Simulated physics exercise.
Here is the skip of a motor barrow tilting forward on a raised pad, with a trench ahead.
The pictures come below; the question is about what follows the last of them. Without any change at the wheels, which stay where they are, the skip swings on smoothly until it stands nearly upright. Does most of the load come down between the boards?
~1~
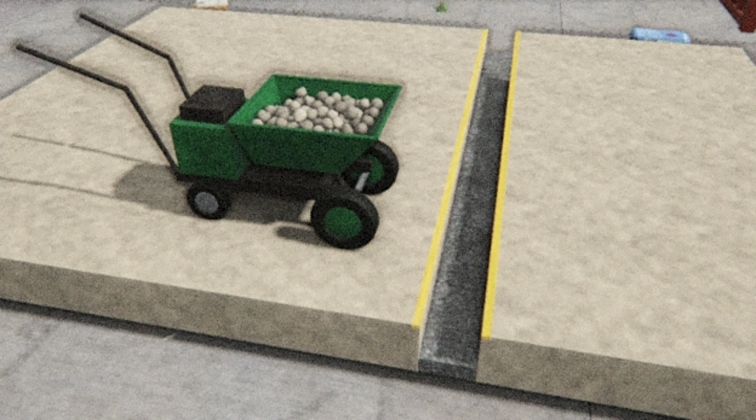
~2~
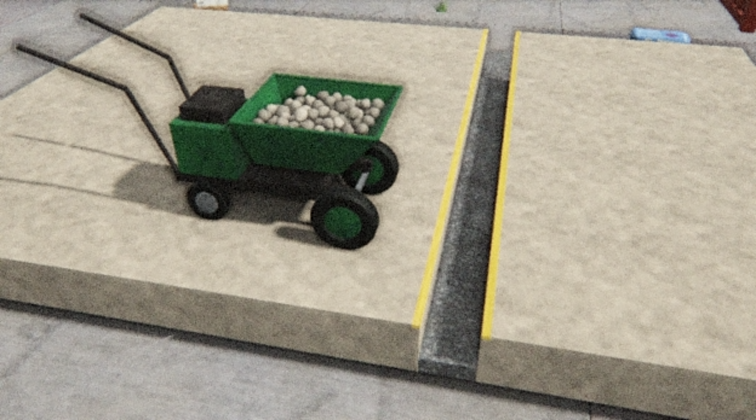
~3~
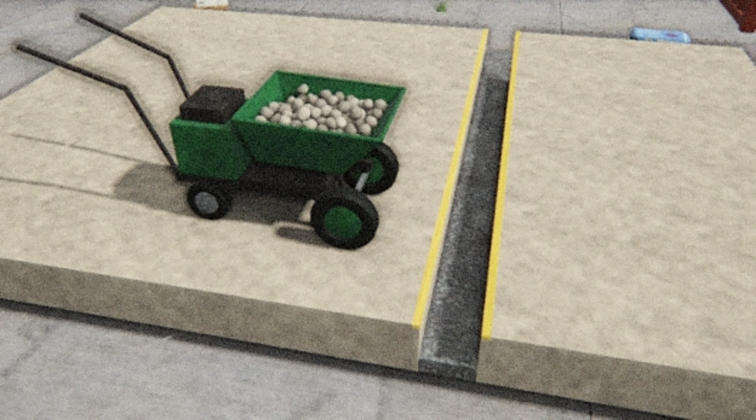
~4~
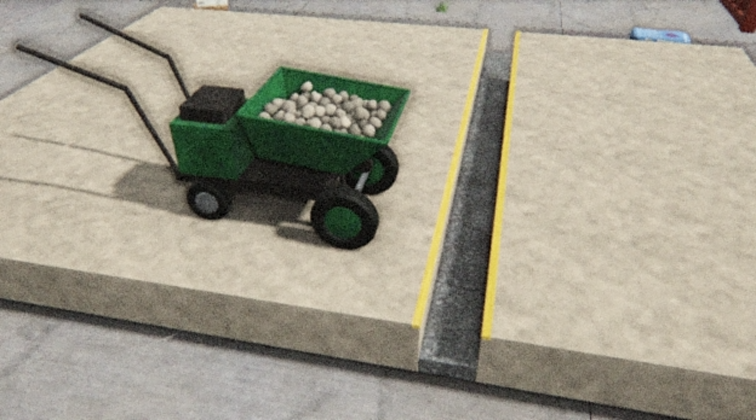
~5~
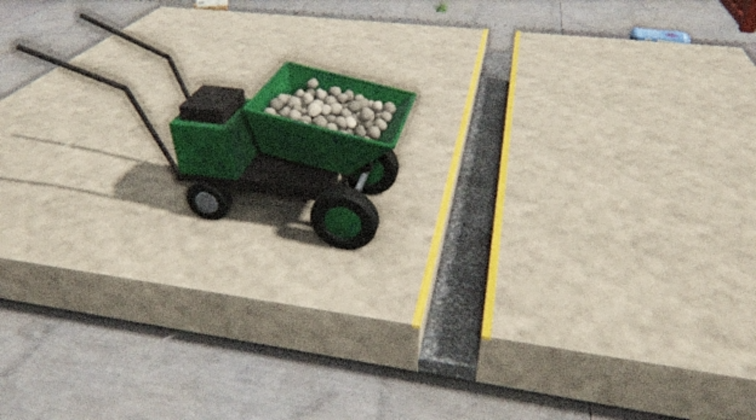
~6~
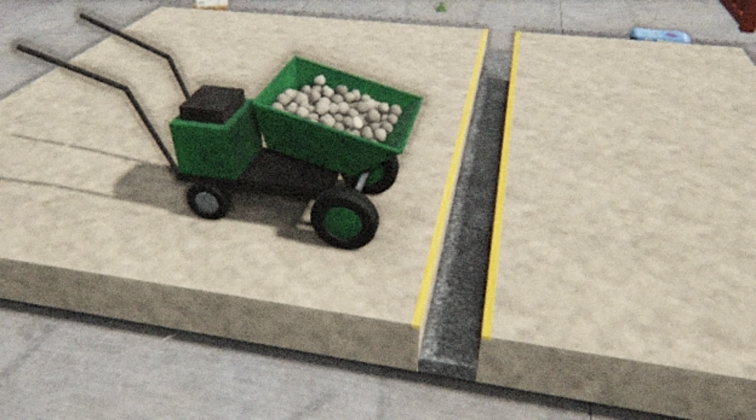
Yes.
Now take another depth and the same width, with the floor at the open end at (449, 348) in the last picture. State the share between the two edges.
It comes out near 80 percent.
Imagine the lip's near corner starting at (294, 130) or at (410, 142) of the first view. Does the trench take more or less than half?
Lab note - position 1: A minority share; position 2: A minority share.
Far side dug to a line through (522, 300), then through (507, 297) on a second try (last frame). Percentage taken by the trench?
Roughly 100 per cent, then roughly 100 per cent.
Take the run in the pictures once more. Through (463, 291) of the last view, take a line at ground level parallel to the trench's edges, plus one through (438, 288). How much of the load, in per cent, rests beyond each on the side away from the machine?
About 50 and 90 %.
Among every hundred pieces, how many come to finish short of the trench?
Roughly 0 per cent of the load.
Soon, skip tipped steeply; all in the skip.
A while on, skip tipped right over; about two thirds in the skip; about a quarter in or heaped over the trench; a stray few beyond it; a stray few falling.
Towards the end, skip tipped right over; nearly all in or heaped over the trench; a small part beyond it.
Finally, skip tipped right over; nearly all in or heaped over the trench; a small part beyond it.
